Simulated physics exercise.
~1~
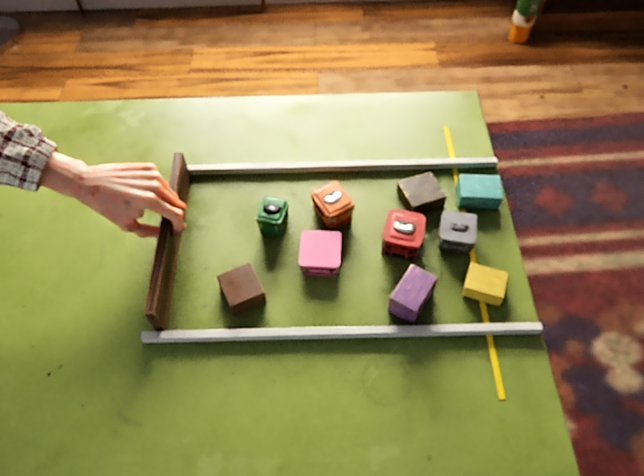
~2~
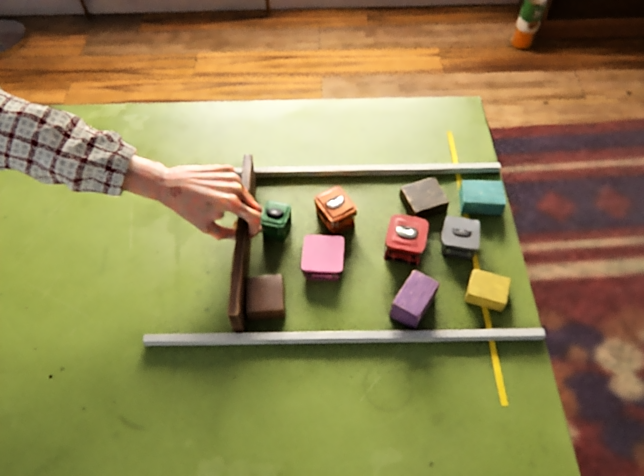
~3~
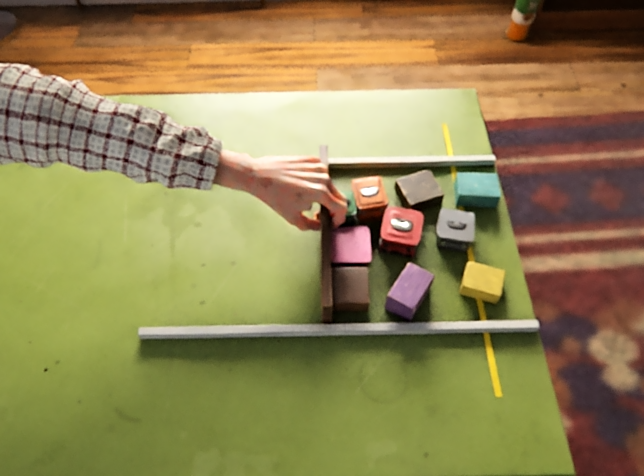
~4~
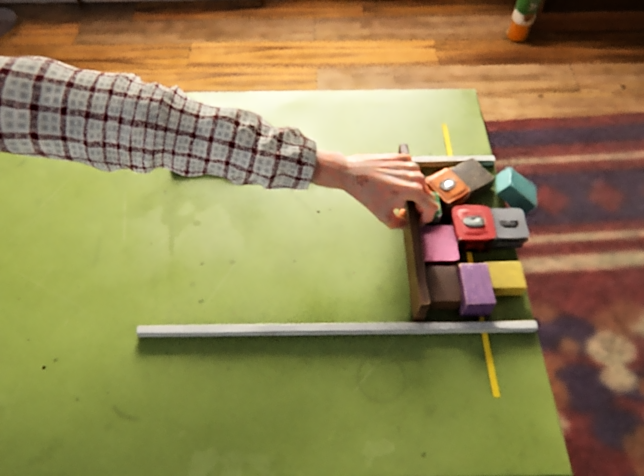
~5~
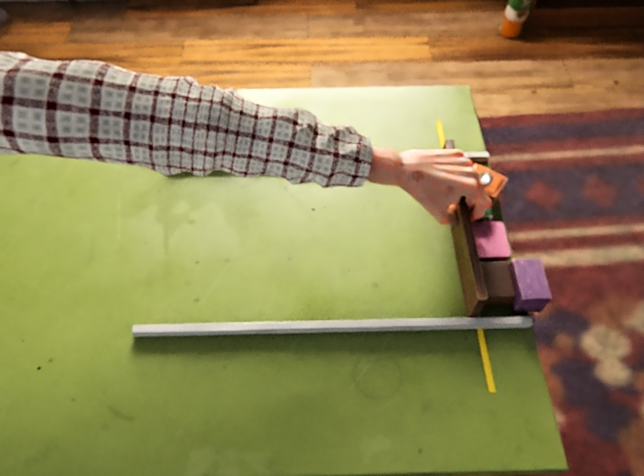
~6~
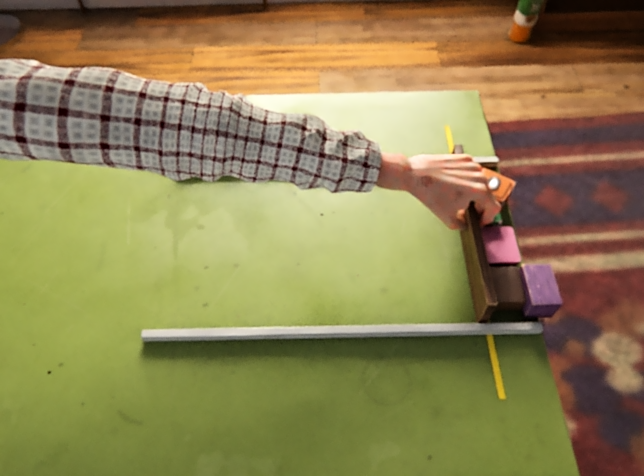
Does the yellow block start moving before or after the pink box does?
The yellow block starts moving after the pink box. The pink box is already being pushed to the right while the yellow block still sits in its place by the tape.
